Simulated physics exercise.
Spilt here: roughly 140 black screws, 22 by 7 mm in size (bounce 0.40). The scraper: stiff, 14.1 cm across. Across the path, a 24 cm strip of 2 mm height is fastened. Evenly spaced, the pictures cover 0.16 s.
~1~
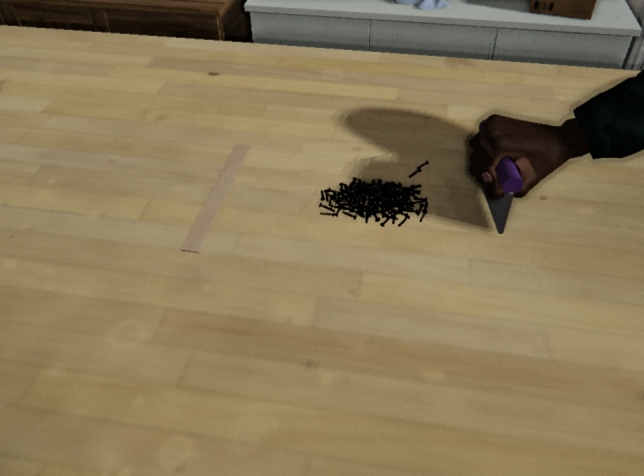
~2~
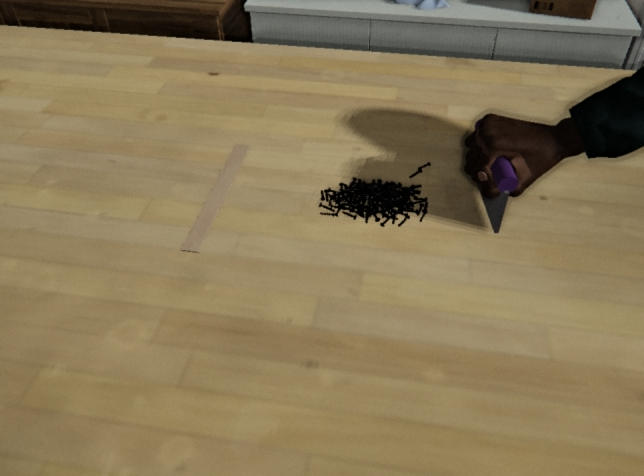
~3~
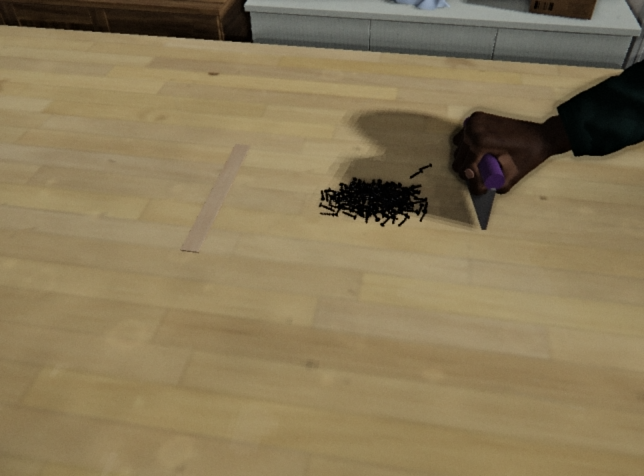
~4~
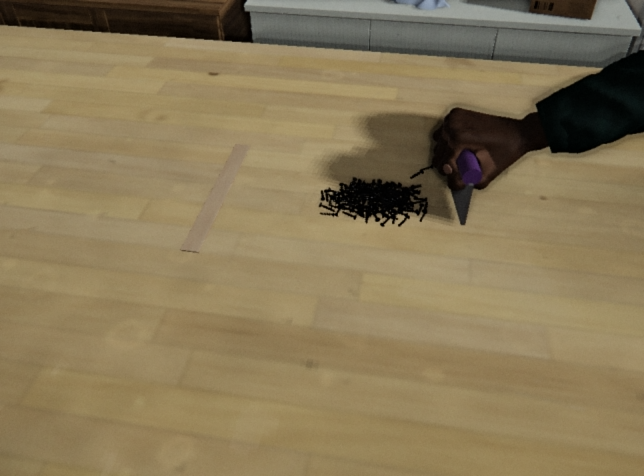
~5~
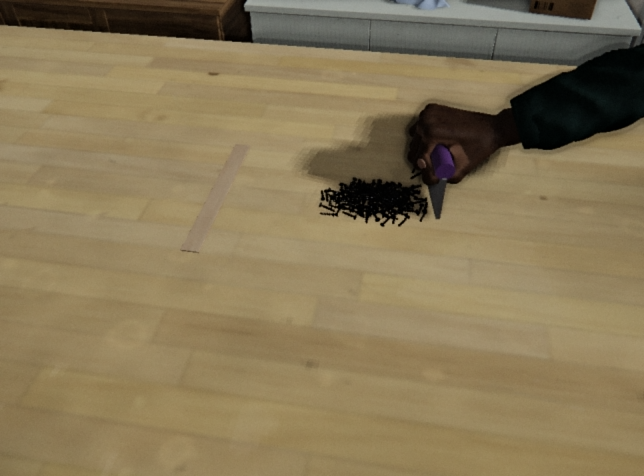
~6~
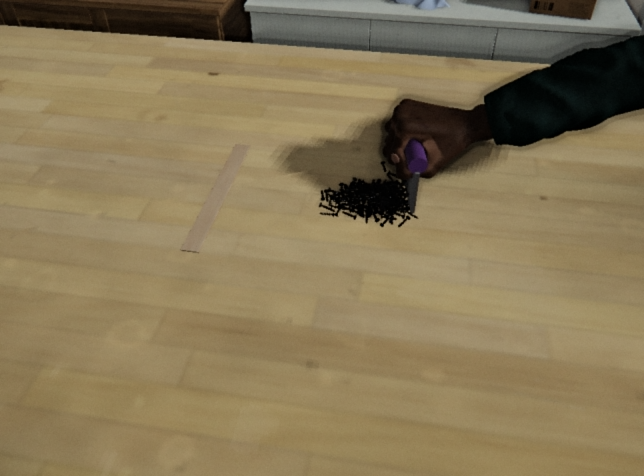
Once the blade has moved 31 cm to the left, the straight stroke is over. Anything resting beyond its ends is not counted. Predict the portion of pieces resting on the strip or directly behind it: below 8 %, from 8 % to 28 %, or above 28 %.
The amount left there is average.
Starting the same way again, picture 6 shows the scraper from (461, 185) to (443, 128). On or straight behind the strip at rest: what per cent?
Somewhere above 0, then.
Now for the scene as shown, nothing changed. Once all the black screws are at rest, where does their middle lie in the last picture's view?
It settles with its middle around (269, 200).
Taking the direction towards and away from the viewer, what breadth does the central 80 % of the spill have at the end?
14 cm.
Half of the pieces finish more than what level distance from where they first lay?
Around 12 centimetres.
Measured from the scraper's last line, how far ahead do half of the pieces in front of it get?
About 6 cm from the line.
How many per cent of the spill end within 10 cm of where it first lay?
About 40 per cent.
Then, 0.15 s after the last picture, scraper 27 cm from its start, spill 13 cm wide; elsewhere 100 %.
Then, 0.30 s after the last picture, scraper 31 cm from its start, spill 16 cm wide; on or straight behind the strip 25 %, elsewhere 75 %.
Then, 0.43 s after the last picture, scraper 31 cm from its start, spill 17 cm wide; on or straight behind the strip 25 %, elsewhere 75 %.
In the end, on or straight behind the strip 20 %, elsewhere 80 %.
